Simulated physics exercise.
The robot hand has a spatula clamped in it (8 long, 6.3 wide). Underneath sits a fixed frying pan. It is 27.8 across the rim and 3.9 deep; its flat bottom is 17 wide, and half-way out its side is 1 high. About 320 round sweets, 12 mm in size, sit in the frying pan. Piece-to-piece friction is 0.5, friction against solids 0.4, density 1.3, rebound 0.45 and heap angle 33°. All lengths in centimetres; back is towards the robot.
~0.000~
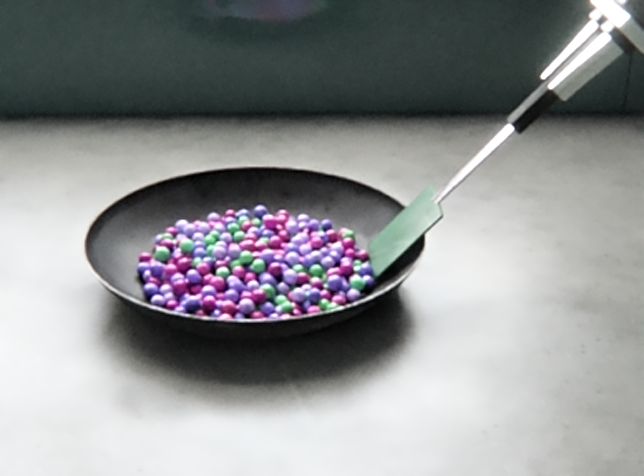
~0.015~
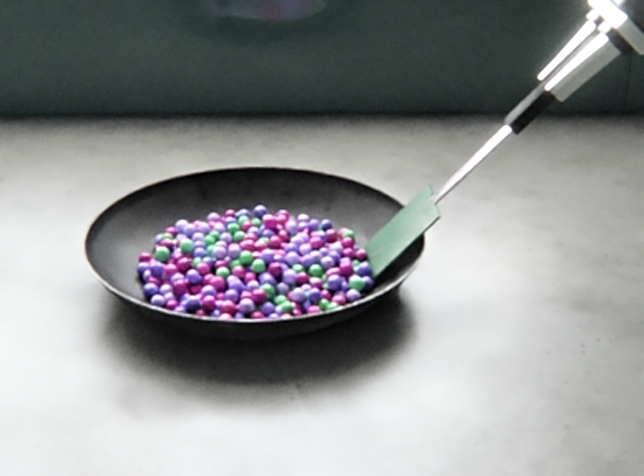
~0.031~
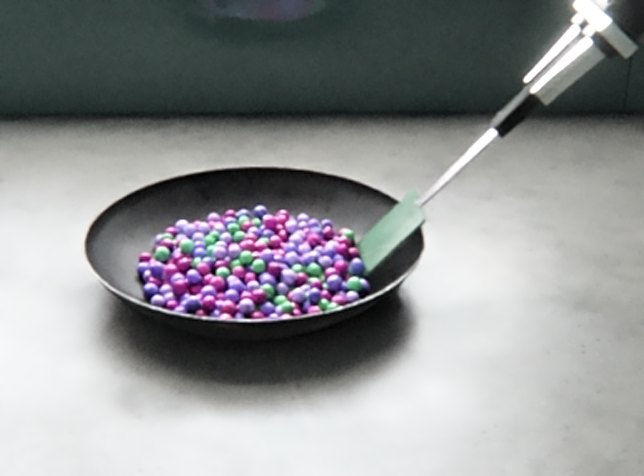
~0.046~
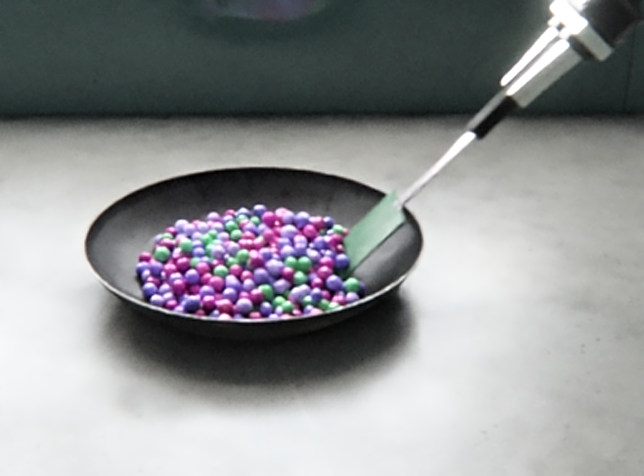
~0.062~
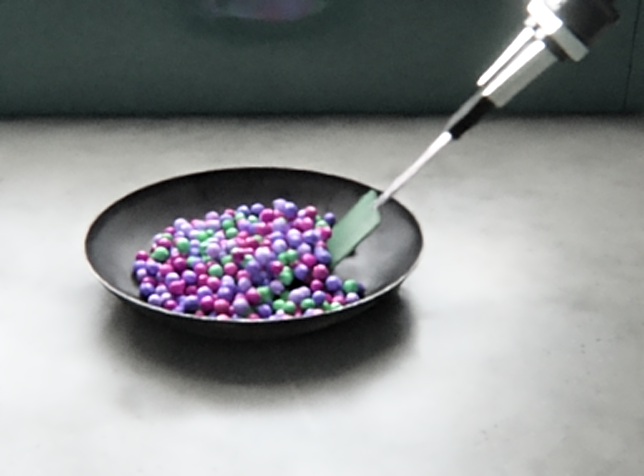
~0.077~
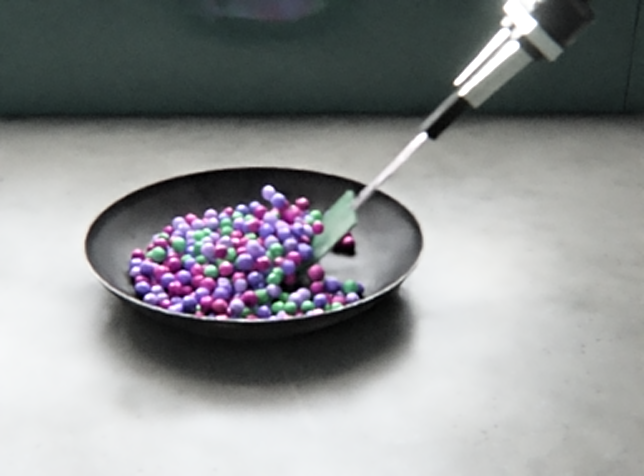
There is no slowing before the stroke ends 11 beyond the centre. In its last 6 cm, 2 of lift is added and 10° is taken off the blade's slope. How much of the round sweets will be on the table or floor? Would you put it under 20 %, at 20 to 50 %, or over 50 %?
I would say 20 to 50 %.
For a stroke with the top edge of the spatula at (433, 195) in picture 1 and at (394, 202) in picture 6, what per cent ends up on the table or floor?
About 15 per cent.
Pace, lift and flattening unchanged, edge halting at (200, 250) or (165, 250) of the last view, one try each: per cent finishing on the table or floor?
5 % and 10 %.
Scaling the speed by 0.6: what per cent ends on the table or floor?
Estimate: Approx. 20 %.
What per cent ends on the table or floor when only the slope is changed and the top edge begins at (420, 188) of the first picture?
Spill: Approx. 30 per cent.
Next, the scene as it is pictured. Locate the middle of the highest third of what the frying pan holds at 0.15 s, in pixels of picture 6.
Near (191, 241).
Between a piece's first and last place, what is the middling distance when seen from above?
About 5 cm.
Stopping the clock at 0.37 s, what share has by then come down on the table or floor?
Share at that moment: Roughly 15 %.
By 0.11 s, sloping 48°, highest piece 6 above the table; 324 in the frying pan.
By 0.15 s, sloping 46°, highest piece 7 above the table; 324 in the frying pan.
By 0.37 s, sloping 38°, highest piece 15 above the table; 223 in the frying pan, 56 on the table or floor, 45 on the blade or in flight.
By 1.42 s, sloping 38°, highest piece 3 above the table; 223 in the frying pan, 101 on the table or floor.
Final count, 223 in the frying pan, 101 on the table or floor. That is 31 % on the table or floor.
